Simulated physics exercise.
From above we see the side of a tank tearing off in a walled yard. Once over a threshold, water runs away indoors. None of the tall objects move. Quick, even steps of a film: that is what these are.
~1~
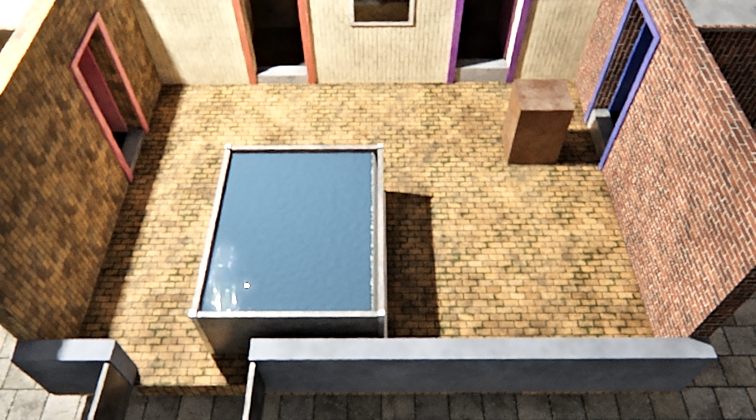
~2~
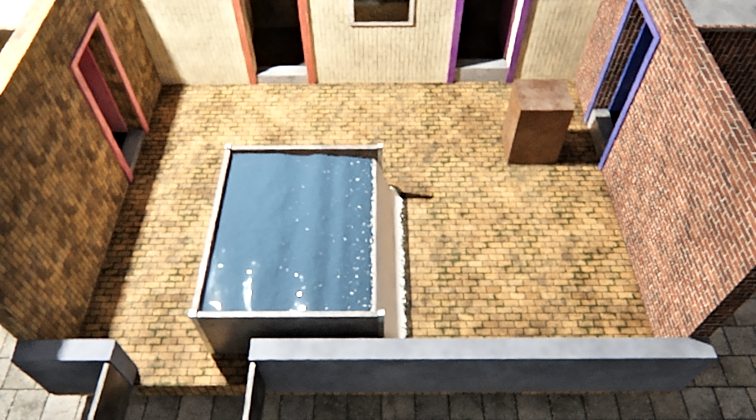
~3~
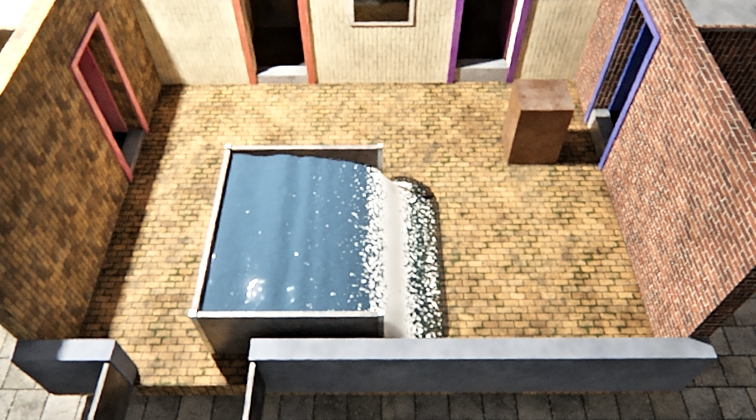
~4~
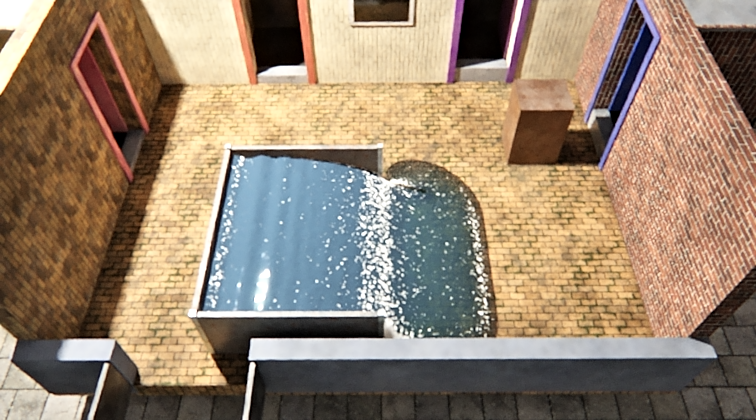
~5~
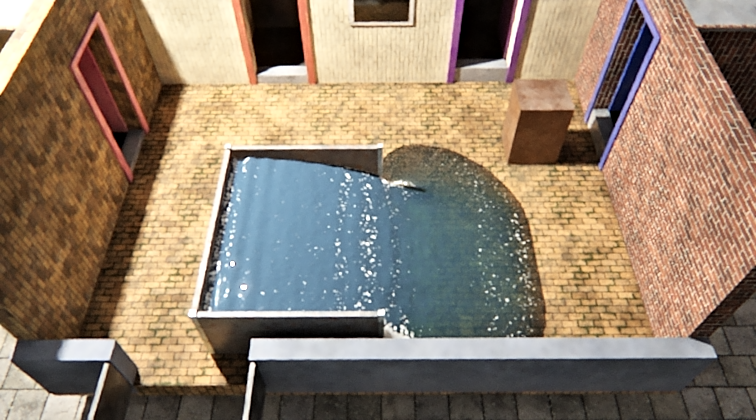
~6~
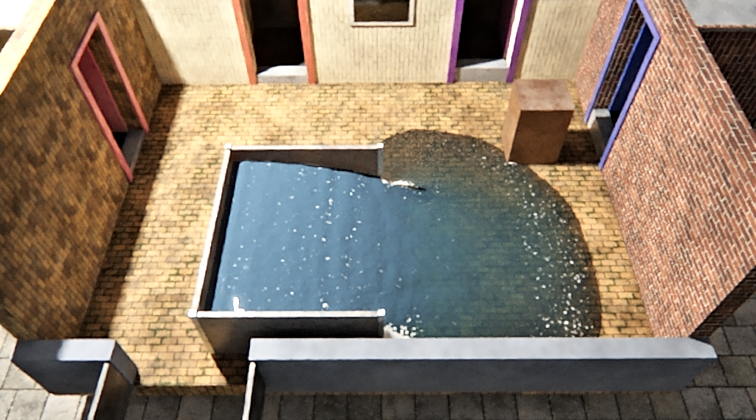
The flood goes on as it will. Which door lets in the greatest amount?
The pink one.
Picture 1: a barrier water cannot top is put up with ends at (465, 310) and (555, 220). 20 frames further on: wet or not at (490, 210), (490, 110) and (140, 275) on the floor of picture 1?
Taking them as you listed them, they'd be drenched, drenched and spared by the flood.
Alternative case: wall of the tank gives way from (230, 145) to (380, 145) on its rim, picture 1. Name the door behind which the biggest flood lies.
My answer: The red door.
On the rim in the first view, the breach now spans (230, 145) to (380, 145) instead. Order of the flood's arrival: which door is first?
First comes the door marked red.
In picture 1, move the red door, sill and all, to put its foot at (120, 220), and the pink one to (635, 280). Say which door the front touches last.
That would be the red door.
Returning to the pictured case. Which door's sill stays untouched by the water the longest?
My pick is the pink-painted one.
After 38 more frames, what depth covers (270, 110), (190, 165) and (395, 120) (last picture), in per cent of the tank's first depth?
14, 6, 20 %.
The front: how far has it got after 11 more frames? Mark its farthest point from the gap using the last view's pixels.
The flood front should get to about (569, 85).
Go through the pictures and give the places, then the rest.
In the first picture, still water in the open tank at (297, 226).
In the second picture, the front is at (385, 188), out from the gap at (378, 249).
In the third picture, the front is at (409, 182), out from the gap at (378, 252).
In the fourth picture, water pours out at (378, 254) and has run to (436, 169).
In the fifth picture, the front is at (458, 158), out from the gap at (378, 255).
In the sixth picture, water pours out at (378, 255) and has run to (570, 216).
A moment on, water covers 40 % of the floor; blue door wet at the sill, nothing in, red door not reached, pink door not reached, purple door not reached.
Next, water covers 45 % of the floor; blue door wet at the sill, nothing in, red door not reached, pink door not reached, purple door wet at the sill, nothing in.
Then, water covers 55 % of the floor; blue door a trickle in, red door not reached, pink door not reached, purple door wet at the sill, nothing in.
Later, water covers 85 % of the floor; blue door a trickle in, red door wet at the sill, nothing in, pink door some in, purple door wet at the sill, nothing in.
In the end, water covers 100 % of the floor; blue door a trickle in, red door wet at the sill, nothing in, pink door a lot in, purple door wet at the sill, nothing in; the pink door has let in the most.
